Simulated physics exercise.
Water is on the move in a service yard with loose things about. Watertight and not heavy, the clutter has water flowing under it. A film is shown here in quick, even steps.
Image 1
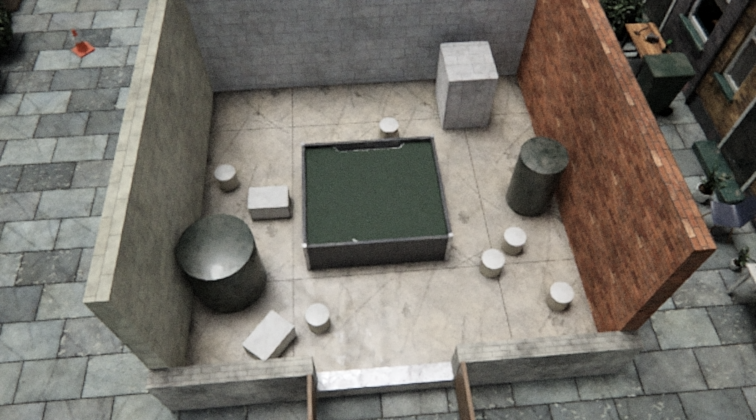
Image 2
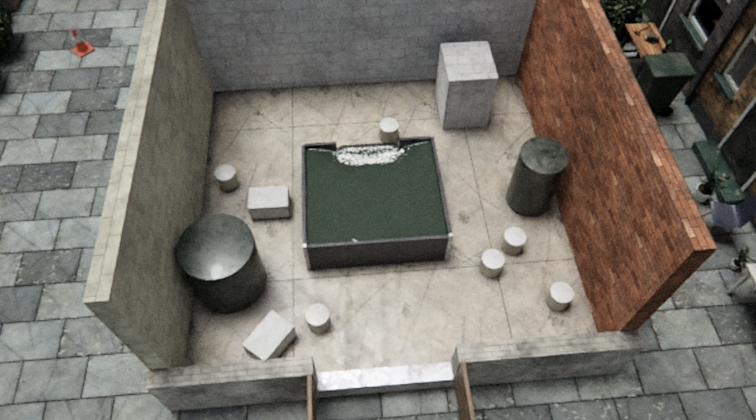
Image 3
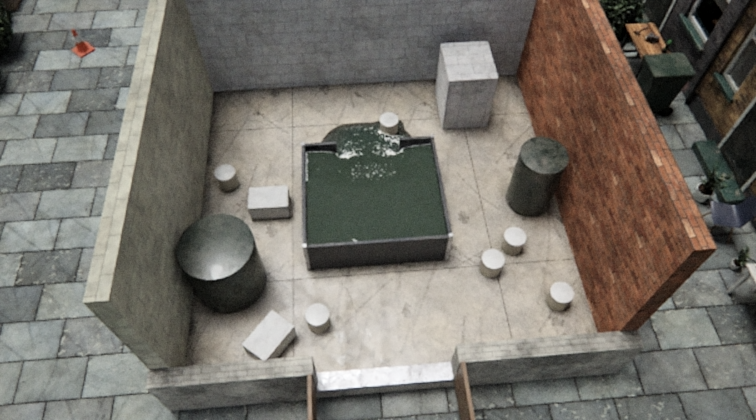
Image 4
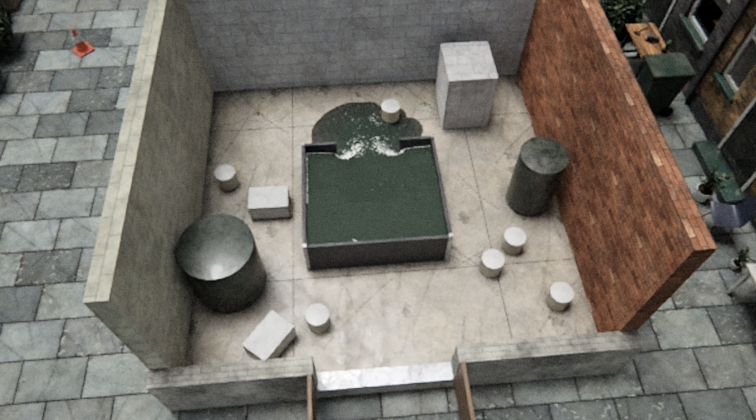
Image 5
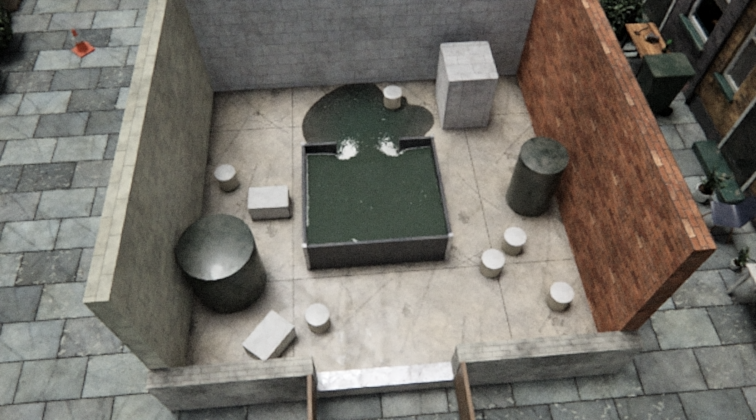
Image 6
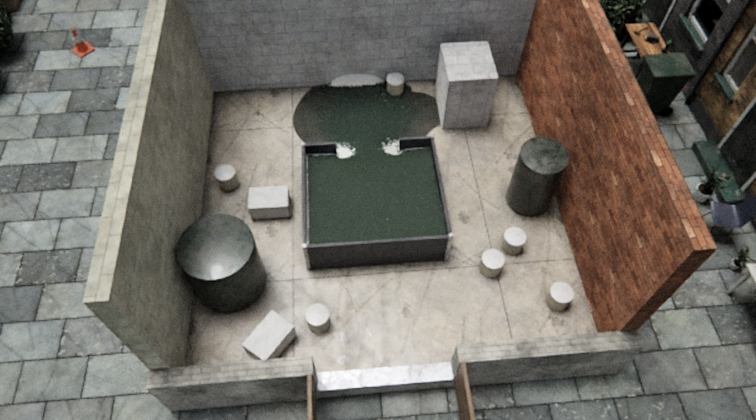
Dark green water pours through a gap in the back wall of a square grey tank, churning white, then spreads across the pale floor towards the rear wall, nudging a small white cylinder backwards. The walled yard, seen from high above by a still camera, has a brick wall at right. Pale blocks, other small cylinders and two large dark drums stand motionless around the tank.
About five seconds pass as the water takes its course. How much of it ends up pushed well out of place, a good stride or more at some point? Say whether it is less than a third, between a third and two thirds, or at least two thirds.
So the part that moves far is short of the one-third mark.
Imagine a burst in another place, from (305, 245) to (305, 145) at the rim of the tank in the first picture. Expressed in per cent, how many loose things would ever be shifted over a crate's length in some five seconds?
Some 60 per cent.
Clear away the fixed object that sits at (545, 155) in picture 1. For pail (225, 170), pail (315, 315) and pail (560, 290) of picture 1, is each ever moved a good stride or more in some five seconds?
In order: Got displaced, stayed put, stayed put.
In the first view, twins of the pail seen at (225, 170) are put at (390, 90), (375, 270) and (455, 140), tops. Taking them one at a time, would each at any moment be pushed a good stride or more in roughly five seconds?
Listed in sequence, the answers are displaced a stride, remains nearby and displaced a stride.
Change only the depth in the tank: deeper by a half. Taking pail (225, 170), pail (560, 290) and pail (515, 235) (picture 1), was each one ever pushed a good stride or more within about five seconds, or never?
In the order you named them: Went past the threshold, stayed within the threshold, stayed within the threshold.
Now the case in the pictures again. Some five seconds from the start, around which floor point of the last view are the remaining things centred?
Centre estimate: Around (398, 262).
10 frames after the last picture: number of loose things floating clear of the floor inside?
That comes out at 1.
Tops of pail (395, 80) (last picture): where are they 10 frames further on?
Roughly at pixel (514, 65).
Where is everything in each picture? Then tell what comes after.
A pail at (389, 125) rests on the ground; a pail at (515, 236) rests on the ground; 0 of 8 have shifted, in the first frame.
A pail at (389, 125) rests on the ground; a pail at (515, 236) rests on the ground; 0 of 8 have shifted, in the second frame.
A pail at (389, 119), on the bottom, close to its start; a pail at (515, 236), on the bottom; 1 of 8 have shifted, in the third frame.
A pail at (391, 106), on the bottom, a stride from its start; a pail at (515, 236) rests on the ground; 1 of 8 have shifted, in the fourth frame.
A pail at (393, 92) rests on the ground, a stride from its start; a pail at (515, 236) rests on the ground; 1 of 8 have shifted, in the fifth frame.
A pail at (395, 79), on the bottom, a stride from its start; a pail at (515, 236) rests on the ground; 1 of 8 have shifted, in the sixth frame.
A moment on, 1 of 8 are well off their spots; 1 afloat.
Next, 1 of 8 are well off their spots; 1 afloat.
Later, 2 of 8 are well off their spots; 0 afloat.
In the end, 2 of 8 are well off their spots, and 2 have been at some point; 2 afloat.
